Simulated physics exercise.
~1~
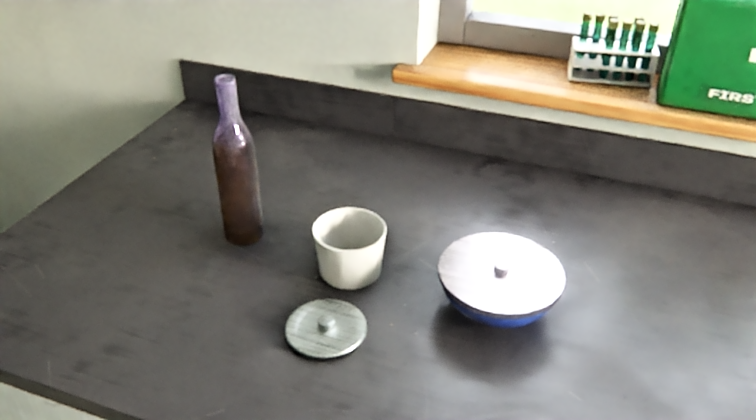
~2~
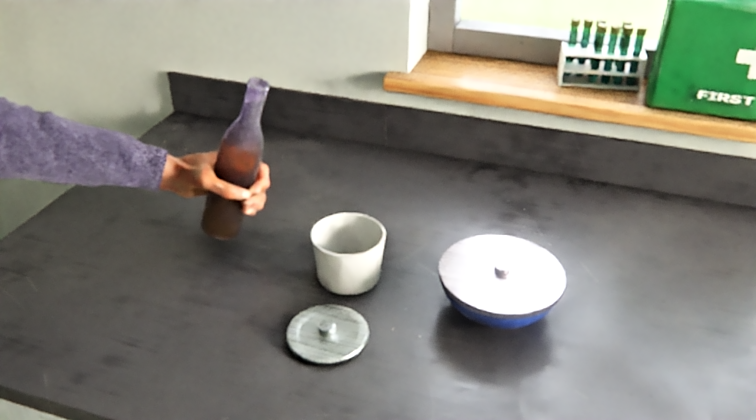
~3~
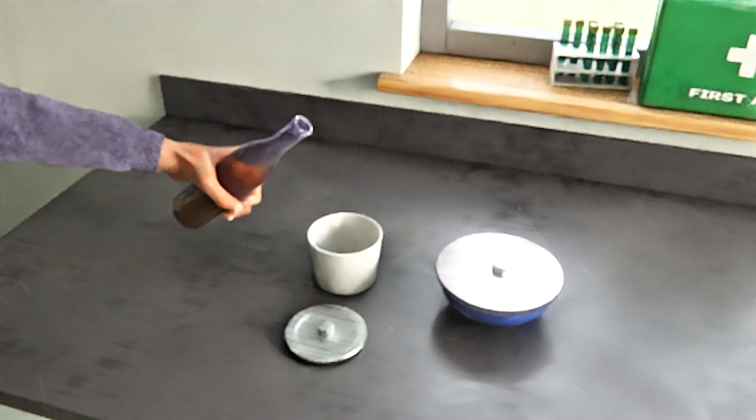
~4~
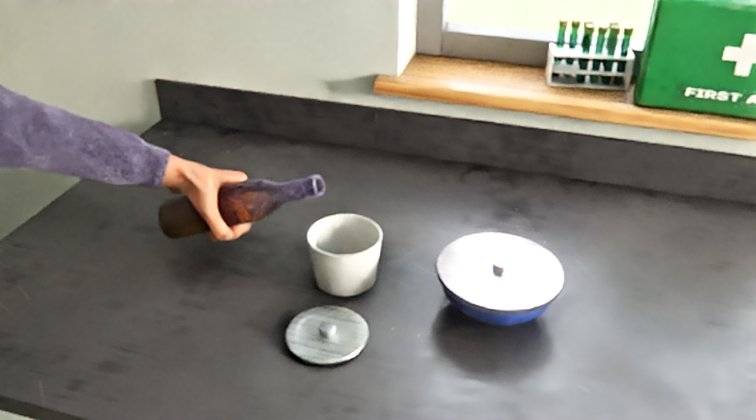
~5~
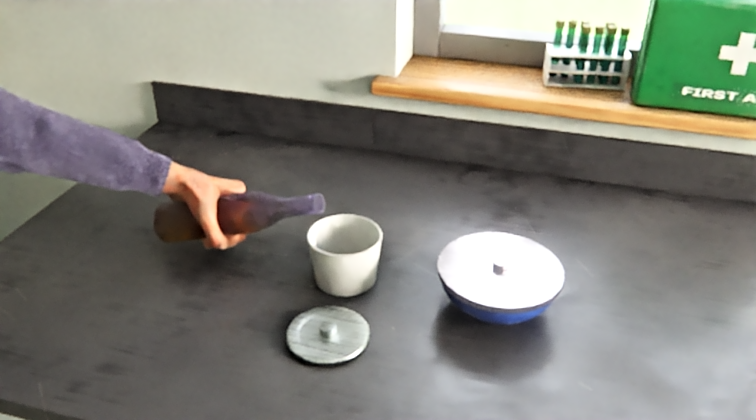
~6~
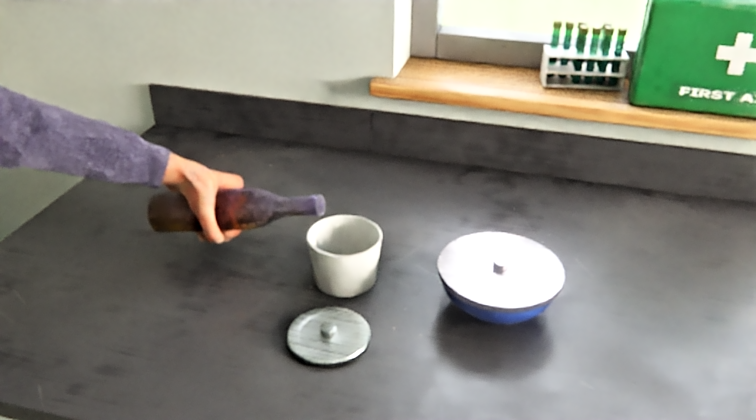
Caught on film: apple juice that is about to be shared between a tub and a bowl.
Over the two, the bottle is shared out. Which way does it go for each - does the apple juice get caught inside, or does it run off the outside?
At the end, the tub won't turn it away. The bowl won't hold a drop.
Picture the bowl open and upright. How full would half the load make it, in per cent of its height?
It comes up to roughly 45 per cent of the height.
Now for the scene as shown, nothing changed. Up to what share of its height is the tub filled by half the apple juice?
Close to 45 in every hundred of its height.
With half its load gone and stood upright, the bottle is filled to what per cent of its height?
It sits at roughly 30 per cent of the height.
Next, the apple juice goes into the tub.
After that, it hits the lid of the bowl and runs off.
Finally, the tub has its share inside; the bowl is empty, in a puddle.
